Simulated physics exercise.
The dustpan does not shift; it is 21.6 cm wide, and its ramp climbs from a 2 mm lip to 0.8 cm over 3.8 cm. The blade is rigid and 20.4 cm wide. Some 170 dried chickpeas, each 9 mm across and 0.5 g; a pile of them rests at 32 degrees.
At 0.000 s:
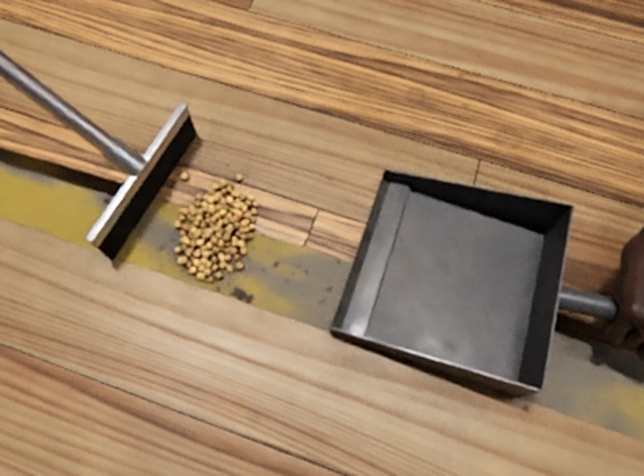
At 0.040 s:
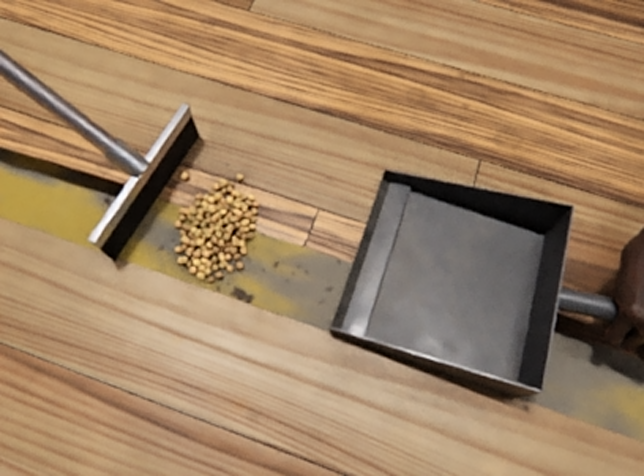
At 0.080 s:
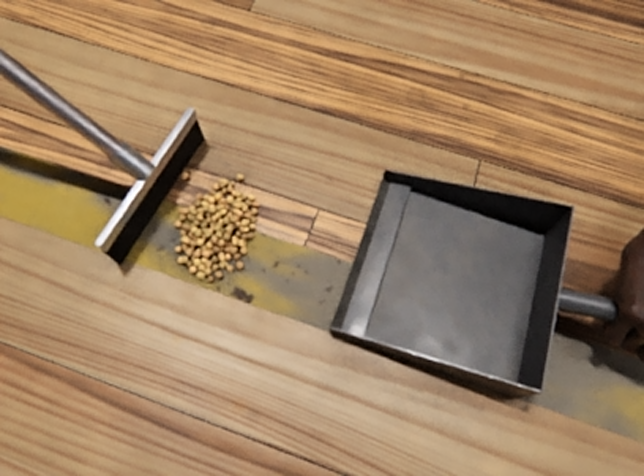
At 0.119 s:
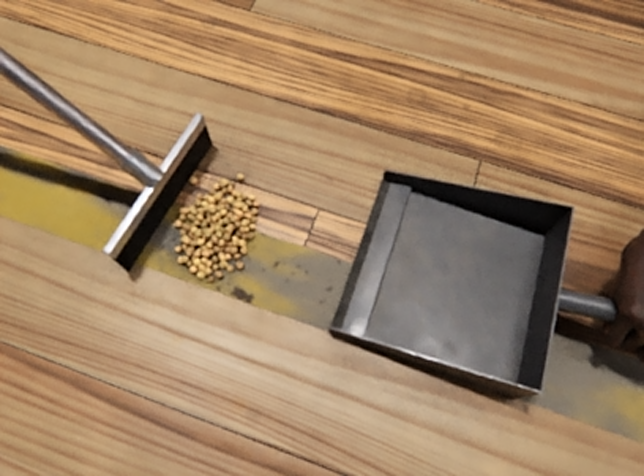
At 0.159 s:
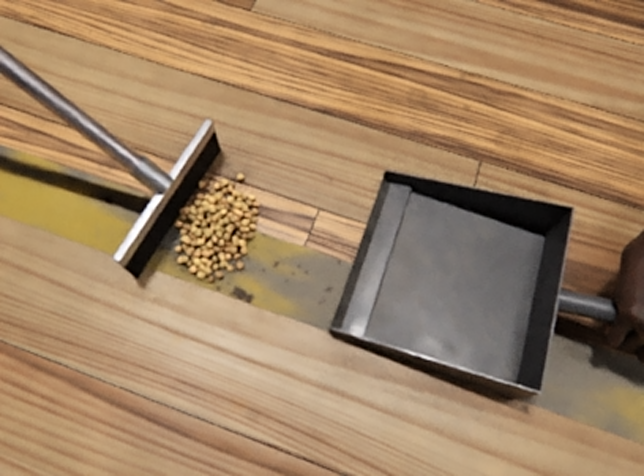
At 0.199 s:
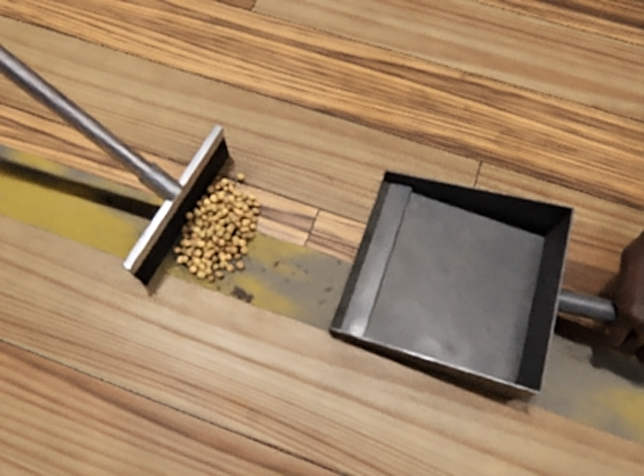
A wooden plank floor with a worn, yellow-stained grey strip running across it is seen from above at an angle by a still camera. A flat-bladed metal pusher is at left, a small heap of tan chickpeas beside it, and a dark grey dustpan at right, its handle by a dark hand-like shape. The blade slides slowly rightward and slightly nearer, meeting the heap's left edge and nudging some pieces, while the pan stays still.
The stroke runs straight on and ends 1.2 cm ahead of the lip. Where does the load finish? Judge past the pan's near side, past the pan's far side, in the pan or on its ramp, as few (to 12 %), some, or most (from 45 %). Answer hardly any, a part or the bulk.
Near side: A part, far side: Hardly any, pan: A part.
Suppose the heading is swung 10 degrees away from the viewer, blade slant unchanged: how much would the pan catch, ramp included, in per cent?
It would be near 45 per cent.
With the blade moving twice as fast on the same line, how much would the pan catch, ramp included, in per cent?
Then about 35 per cent.
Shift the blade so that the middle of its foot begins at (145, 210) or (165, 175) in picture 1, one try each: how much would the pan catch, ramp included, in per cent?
About 30 and 35 per cent.
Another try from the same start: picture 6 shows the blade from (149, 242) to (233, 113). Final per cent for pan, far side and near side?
Pan 25, far 0, near 5.
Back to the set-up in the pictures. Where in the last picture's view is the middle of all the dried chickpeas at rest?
At about (342, 306).
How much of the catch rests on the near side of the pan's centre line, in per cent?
Some 90 per cent.
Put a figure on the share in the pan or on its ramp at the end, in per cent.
About 35 per cent.
After 0.47 s, middle of the blade 12 cm from the lip; 0 % over the lip, far side 0 %, near side 10 %.
After 0.65 s, middle of the blade 6 cm from the lip; 0 % over the lip, far side 0 %, near side 25 %.
Then, at 0.95 s, middle of the blade 2 cm from the lip; 35 % over the lip, far side 0 %, near side 30 %.
In the end, at 1.3 s, near side 30 %, far side 0 %, pan 35 %, in front of the lip or behind the blade 35 %.
